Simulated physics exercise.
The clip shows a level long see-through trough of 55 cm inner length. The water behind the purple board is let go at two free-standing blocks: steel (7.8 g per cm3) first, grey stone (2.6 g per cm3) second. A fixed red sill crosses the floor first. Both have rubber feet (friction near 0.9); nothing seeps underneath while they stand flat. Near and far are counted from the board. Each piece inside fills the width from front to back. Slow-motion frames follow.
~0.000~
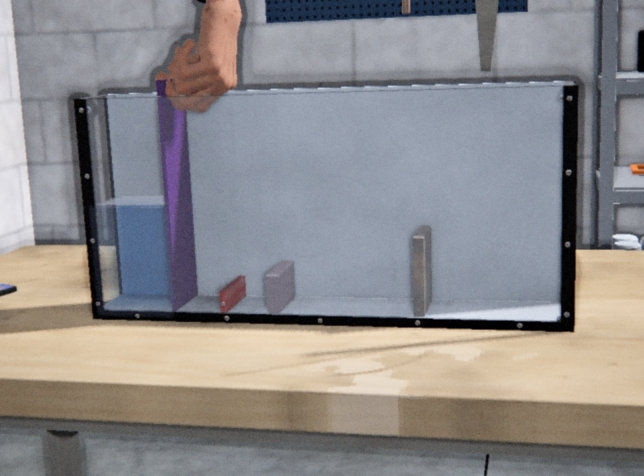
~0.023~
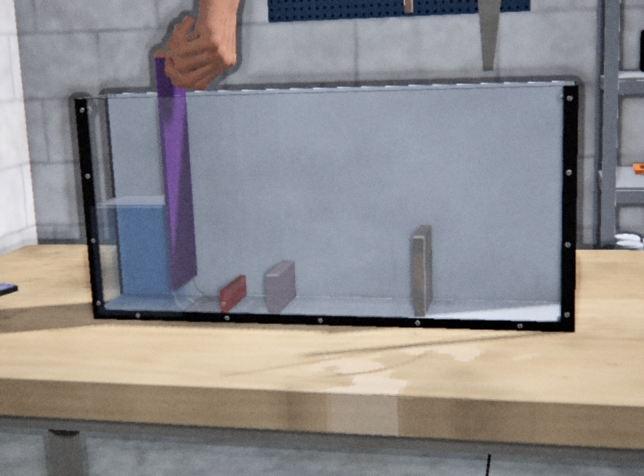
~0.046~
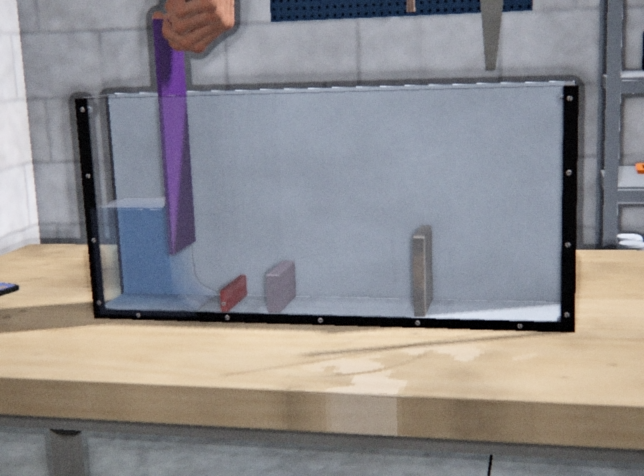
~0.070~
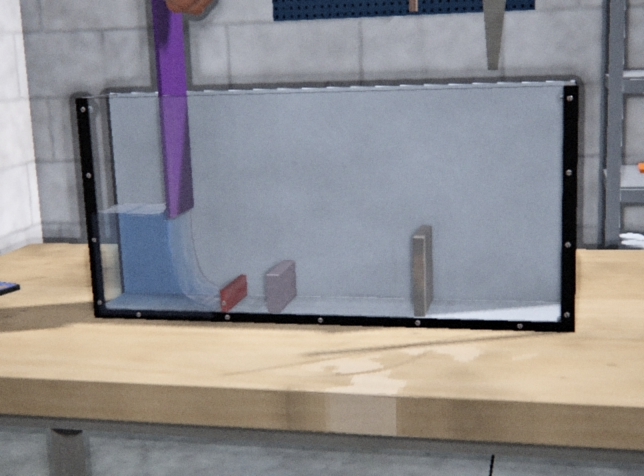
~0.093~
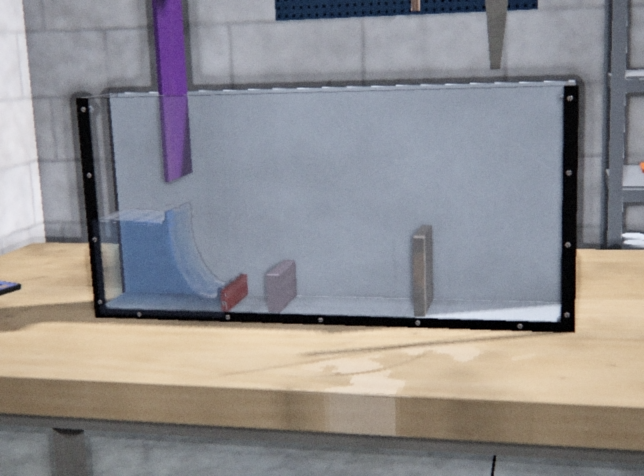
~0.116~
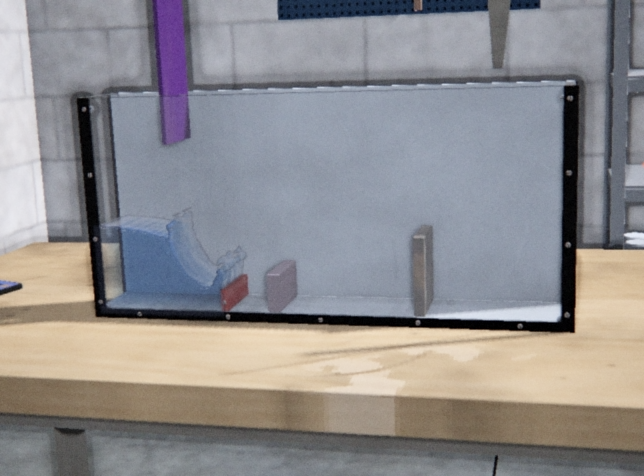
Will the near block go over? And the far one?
Near one stays up; far one is knocked flat.
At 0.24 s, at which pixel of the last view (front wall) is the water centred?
Near (190, 277).
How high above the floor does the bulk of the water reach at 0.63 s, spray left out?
About 4.0 cm.
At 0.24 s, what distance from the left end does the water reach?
About 28 cm.
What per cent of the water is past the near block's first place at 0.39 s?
Near 24 in a hundred.
By 0.24 s the front has run 29 cm from the left wall, the near block is upright and the far block is upright.
By 0.39 s the near block is upright and the far block leans 11°.
By 0.63 s the near block is upright and the far block lies flat.
At rest the near block is upright and the far block lies flat; 9 per cent of the water is past where the far block first stood.
